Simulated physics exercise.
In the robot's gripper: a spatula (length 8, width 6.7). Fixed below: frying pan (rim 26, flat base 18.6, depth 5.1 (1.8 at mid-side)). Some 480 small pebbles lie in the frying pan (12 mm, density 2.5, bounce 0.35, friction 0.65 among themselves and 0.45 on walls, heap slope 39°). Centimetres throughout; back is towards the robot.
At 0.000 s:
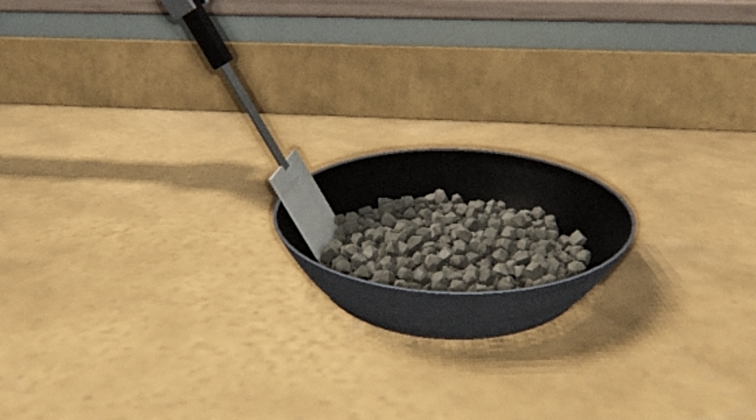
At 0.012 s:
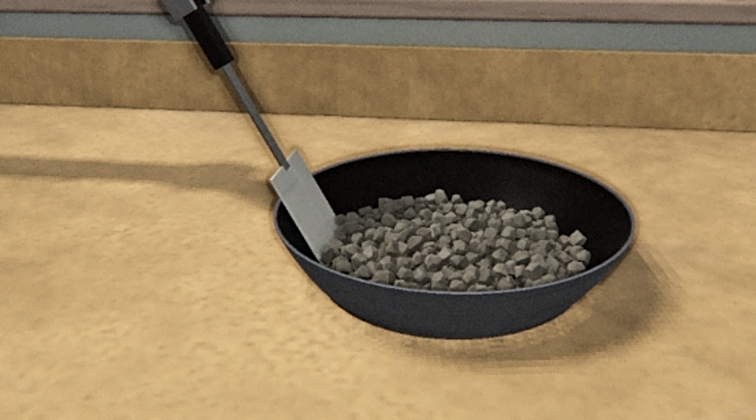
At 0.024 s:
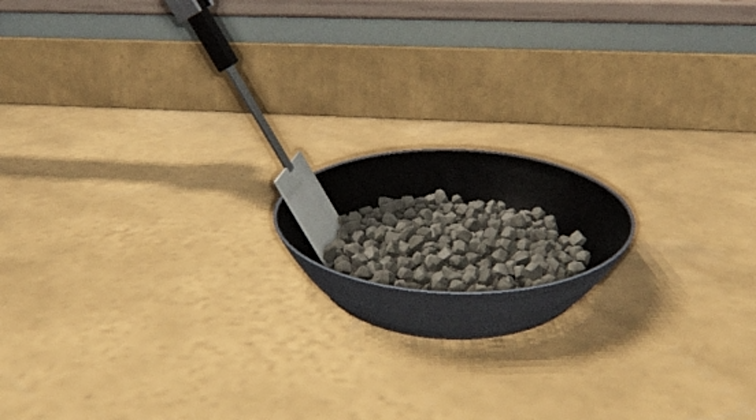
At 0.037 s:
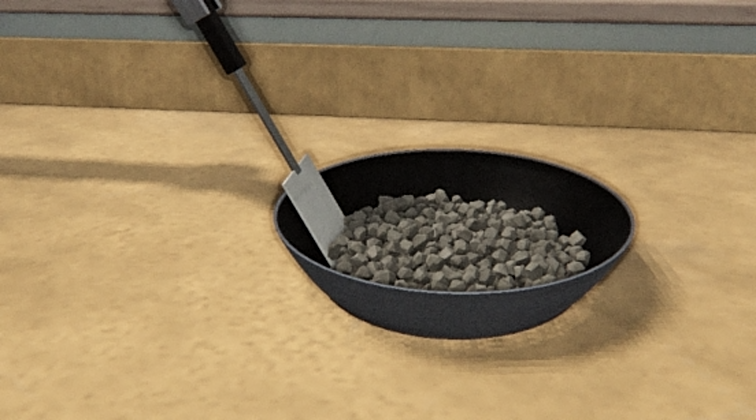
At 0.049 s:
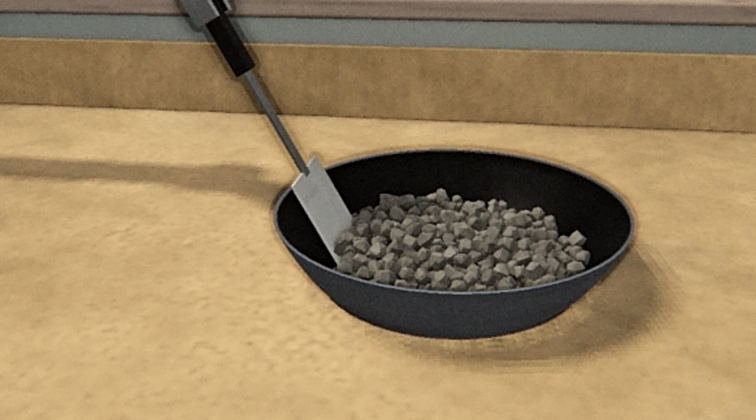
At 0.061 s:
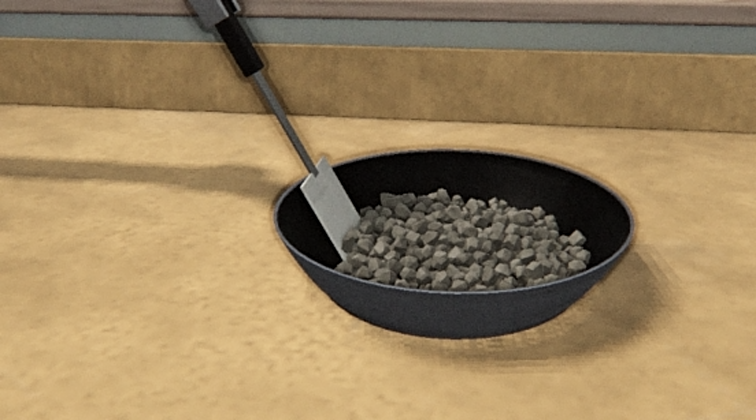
A dark frying pan heaped with small grey pebbles sat still on a tan surface while a spatula, its blade inside the left rim, slid slightly to the right against the edge of the pile.
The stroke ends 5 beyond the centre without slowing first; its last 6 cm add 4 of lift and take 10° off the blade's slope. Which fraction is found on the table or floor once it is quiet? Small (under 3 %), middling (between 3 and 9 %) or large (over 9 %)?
On the table or floor the share is small, under 3 %.
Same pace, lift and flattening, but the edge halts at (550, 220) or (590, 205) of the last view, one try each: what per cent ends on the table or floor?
Some 5 and 20 per cent.
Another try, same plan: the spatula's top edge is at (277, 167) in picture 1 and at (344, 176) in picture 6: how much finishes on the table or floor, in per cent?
Some 10 per cent.
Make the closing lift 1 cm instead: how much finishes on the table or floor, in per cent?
About 0 per cent.
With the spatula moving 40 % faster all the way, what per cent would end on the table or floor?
Then about 5 per cent.
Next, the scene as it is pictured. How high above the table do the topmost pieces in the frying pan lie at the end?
Roughly 6.0 cm.
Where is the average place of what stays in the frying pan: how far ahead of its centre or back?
Roughly 4.0 cm ahead.
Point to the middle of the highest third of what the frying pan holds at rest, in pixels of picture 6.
Near (557, 234).
After 0.14 s, sloping 62°, highest piece 5 above the table; 475 in the frying pan.
After 0.21 s, sloping 57°, highest piece 6 above the table; 475 in the frying pan.
After 0.45 s, sloping 52°, highest piece 6 above the table; 474 in the frying pan, 1 on the table or floor.
After 1.50 s, sloping 52°, highest piece 6 above the table; 474 in the frying pan, 1 on the table or floor.
At rest, 474 in the frying pan, 1 on the table or floor. That is 0 % on the table or floor.
